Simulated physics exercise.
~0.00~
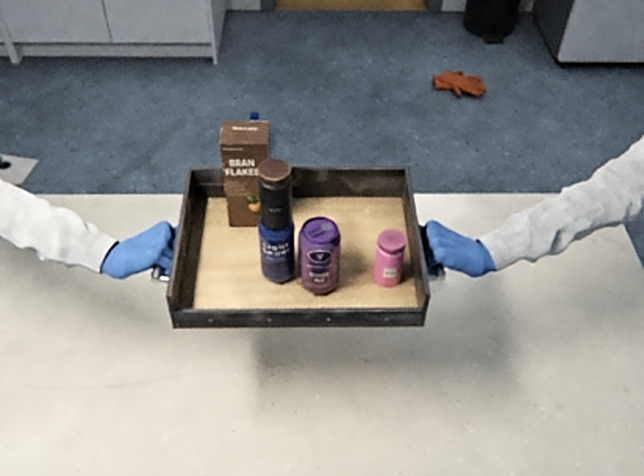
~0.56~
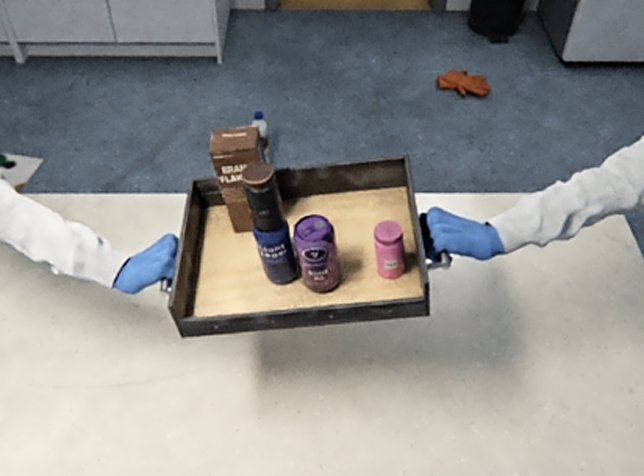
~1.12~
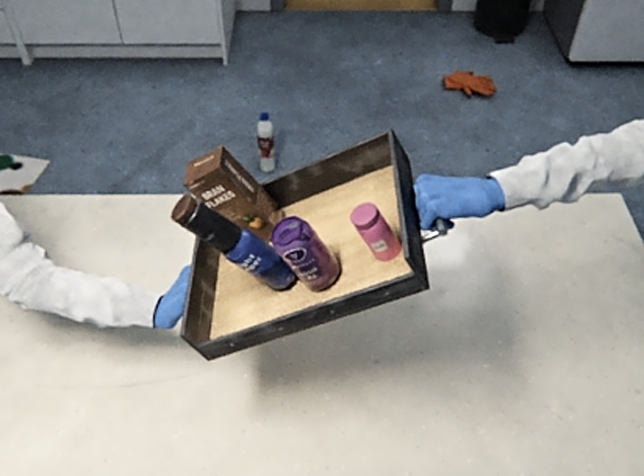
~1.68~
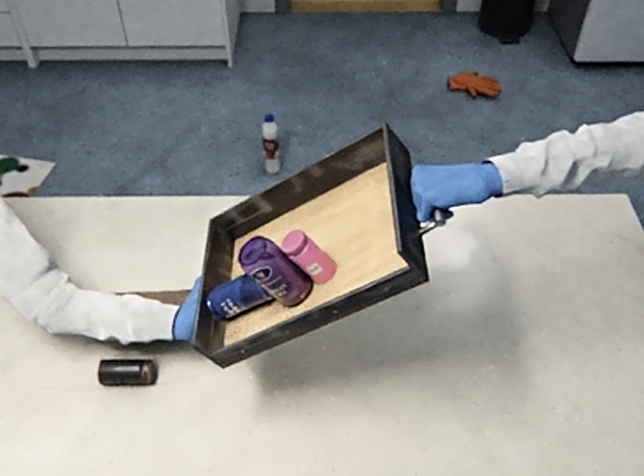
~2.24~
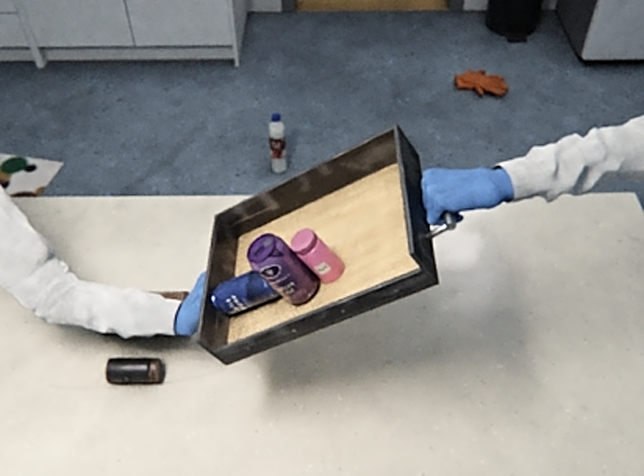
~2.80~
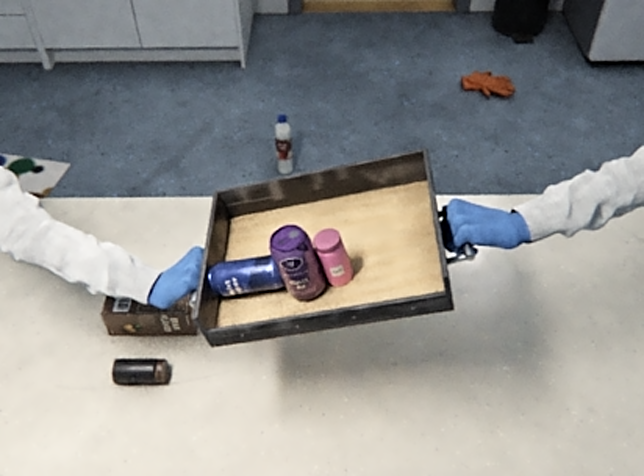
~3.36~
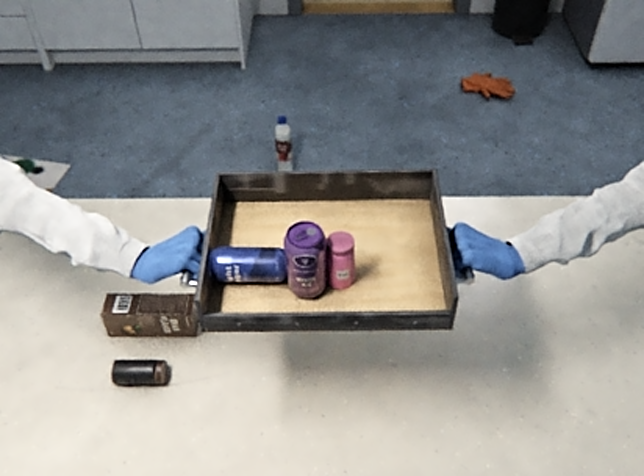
In a room with a blue floor, seen from above a pale table, two blue-gloved hands hold a shallow dark crate. Inside, a brown carton stands at the back left, a black shaker sits atop a blue can, and a purple can and a pink shaker stand to the right. The crate's left side dips steeply, and the black shaker and the carton fall out onto the table while the blue can topples and the others slide left. The hands level the crate again. The blue can ends on its side beside the upright purple can and pink shaker, with the carton and black shaker lying outside.
